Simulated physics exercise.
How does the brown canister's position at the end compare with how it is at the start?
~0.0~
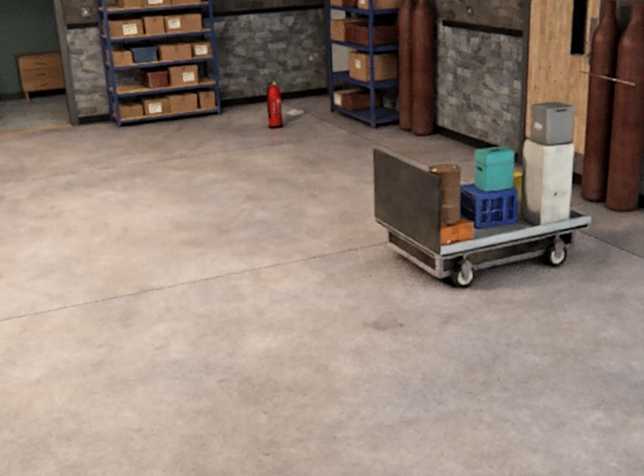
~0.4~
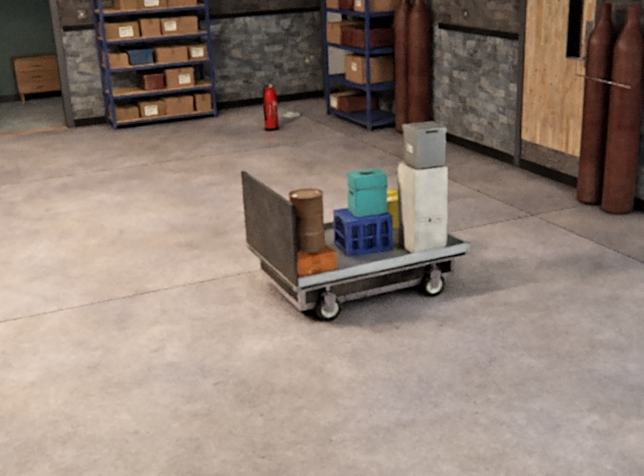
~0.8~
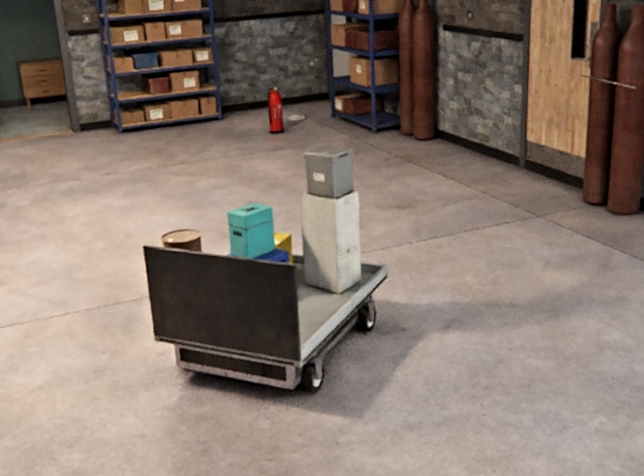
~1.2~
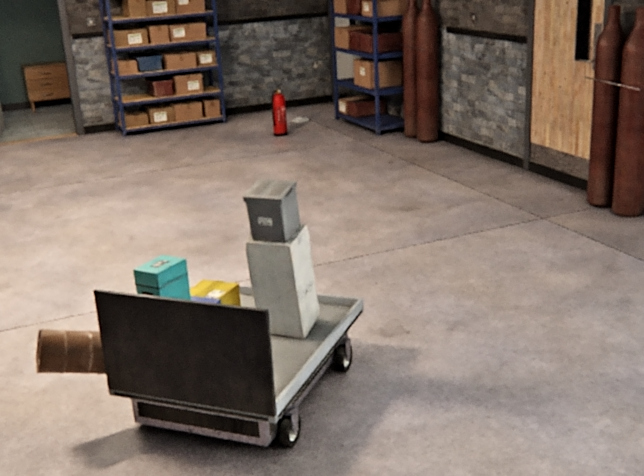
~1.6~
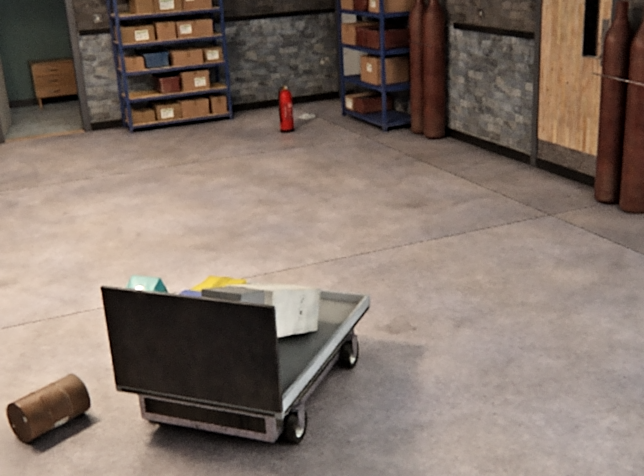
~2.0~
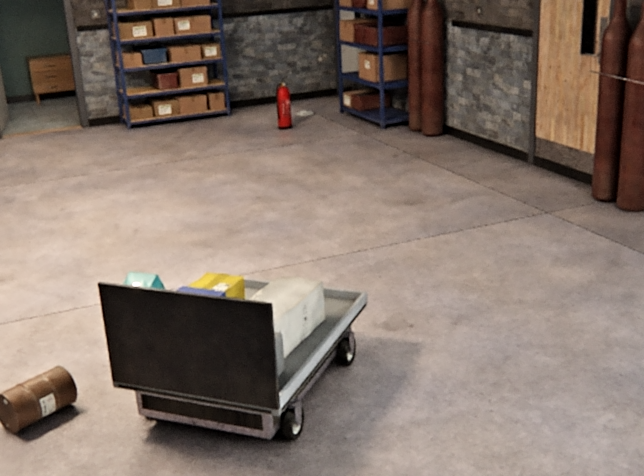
At the start the brown canister stands upright on the cart, but by the end it is lying on its side on the floor to the left of the cart.
